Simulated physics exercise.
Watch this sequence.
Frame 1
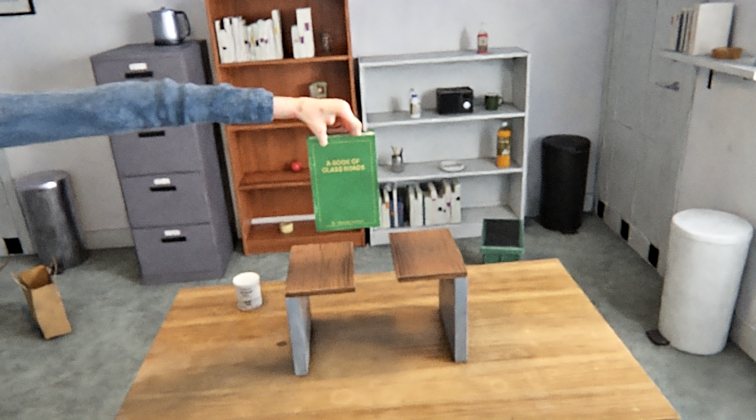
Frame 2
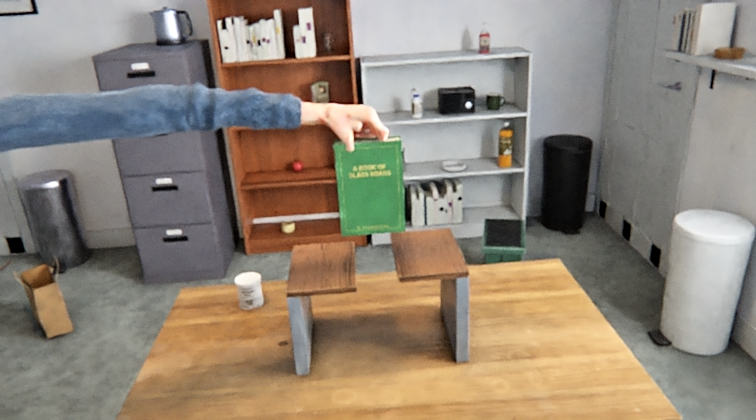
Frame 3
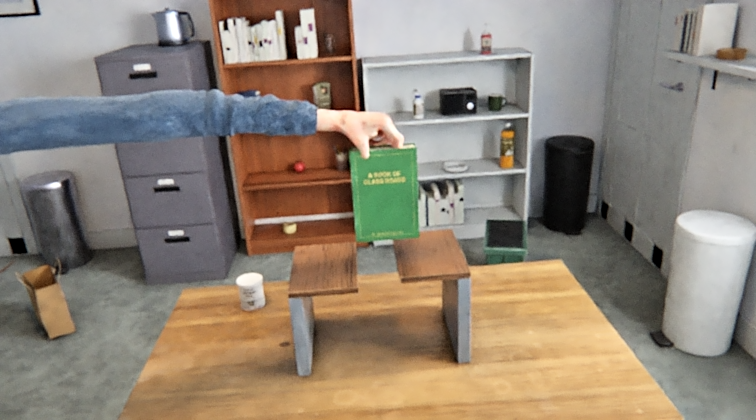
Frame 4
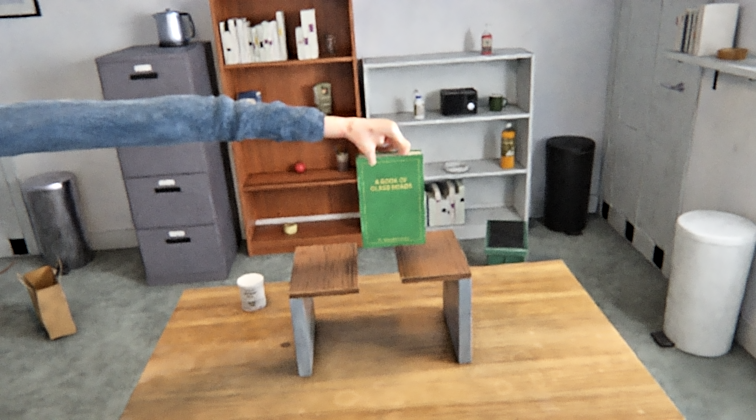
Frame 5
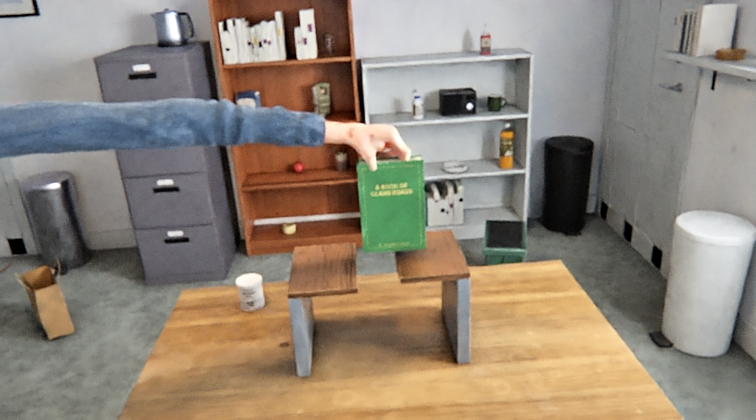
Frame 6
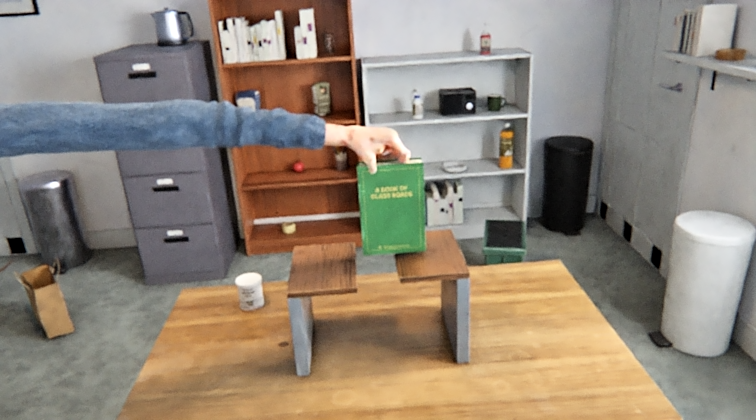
A hand holding a green book moves it right and slightly down above two wooden-topped supports.
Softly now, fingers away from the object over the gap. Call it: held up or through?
Held up.
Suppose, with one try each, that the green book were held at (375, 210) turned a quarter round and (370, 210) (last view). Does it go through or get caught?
Passes; held.
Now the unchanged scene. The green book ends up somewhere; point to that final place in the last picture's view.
End position, last frame: About (337, 236).
Then, 0.60 s past the last view, green book rocked 20° from its first pose near (376, 216).
Then, 0.80 s past the last view, green book on its side near (347, 234).
Finally, down or leaning hard on the stand or table, green book; white tin still in place. Final places as the last picture's camera would see them, green book near (337, 236). The book is caught.
